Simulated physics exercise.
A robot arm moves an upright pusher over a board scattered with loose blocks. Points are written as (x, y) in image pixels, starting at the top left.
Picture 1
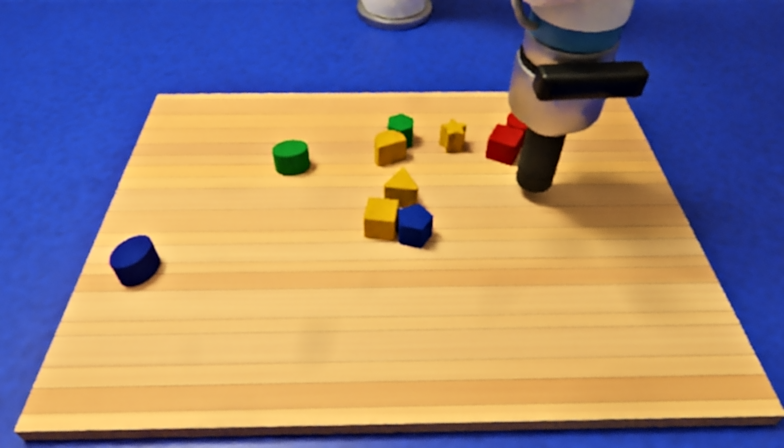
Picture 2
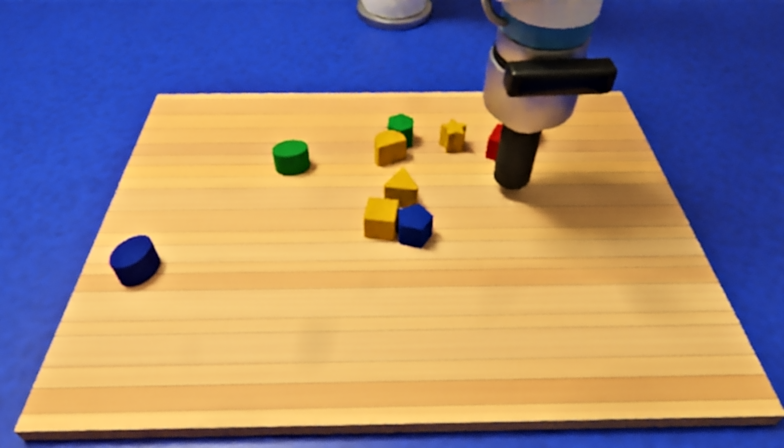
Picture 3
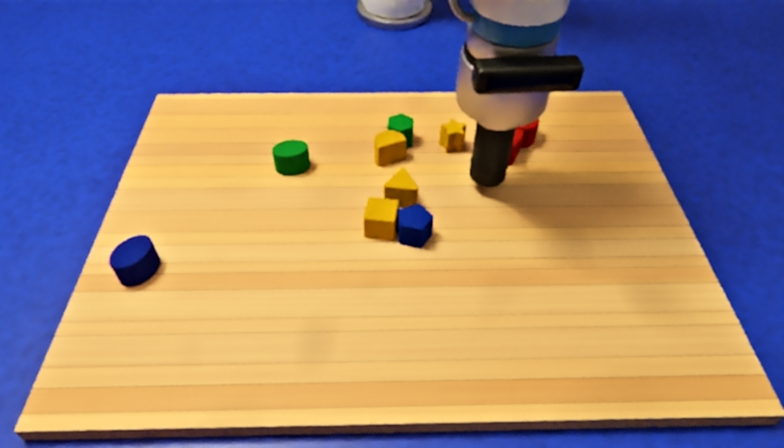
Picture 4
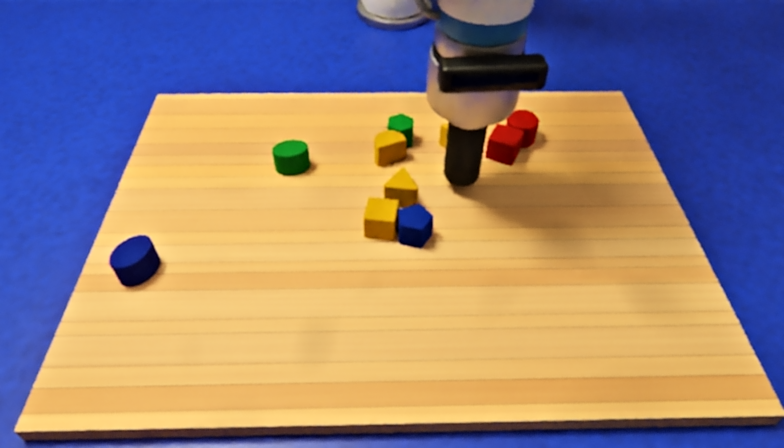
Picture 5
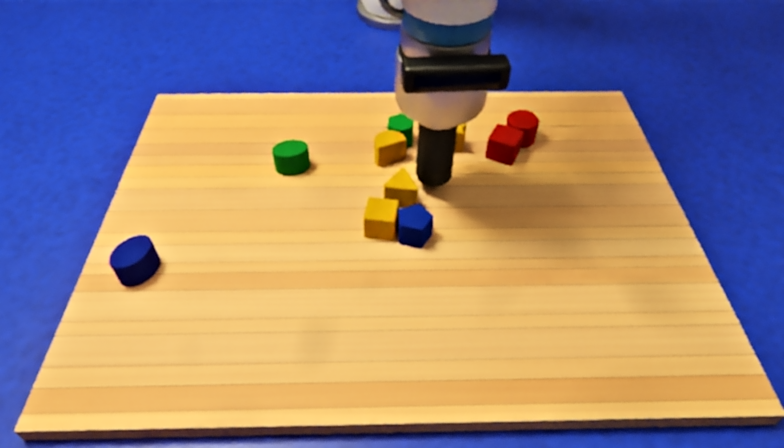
A robot arm slid its black upright pusher steadily left across the wooden board, passing in front of the red blocks and a yellow star and nearing the yellow triangle, while no blocks moved.
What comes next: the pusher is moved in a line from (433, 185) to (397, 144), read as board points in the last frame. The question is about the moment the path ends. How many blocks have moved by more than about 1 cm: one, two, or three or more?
Two of them.
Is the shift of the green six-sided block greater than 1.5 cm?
Short answer: Yes.
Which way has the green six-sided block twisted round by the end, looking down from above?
Clockwise.
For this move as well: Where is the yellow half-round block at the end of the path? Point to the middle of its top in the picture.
The point I'd pick in the picture is (371, 129).
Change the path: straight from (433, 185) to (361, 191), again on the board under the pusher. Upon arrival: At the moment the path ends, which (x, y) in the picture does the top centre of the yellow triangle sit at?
That would be at about pixel (361, 192).
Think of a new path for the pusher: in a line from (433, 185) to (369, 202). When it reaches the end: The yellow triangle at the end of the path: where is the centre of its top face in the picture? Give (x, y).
It is going to be at (346, 198).
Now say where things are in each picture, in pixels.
In the first picture, lower end of the pusher at (533, 181), tops of blocks, yellow half-round block at (388, 138), green six-sided block at (401, 121), yellow triangle at (402, 180).
In the second picture, pusher at (511, 178), blocks as before.
In the third picture, pusher at (487, 176), blocks as before.
In the fourth picture, pusher at (461, 175), blocks as before.
In the fifth picture, pusher at (434, 175), yellow half-round block at (388, 138), green six-sided block at (401, 121), yellow triangle at (402, 180).
What follows on the original path. Halfway along, pusher at (415, 154); yellow half-round block at (387, 136), turned 15° anticlockwise.
At the end, pusher at (397, 134); yellow half-round block at (371, 129), turned 85° anticlockwise; green six-sided block at (393, 107), turned 25° clockwise; yellow triangle not moved.
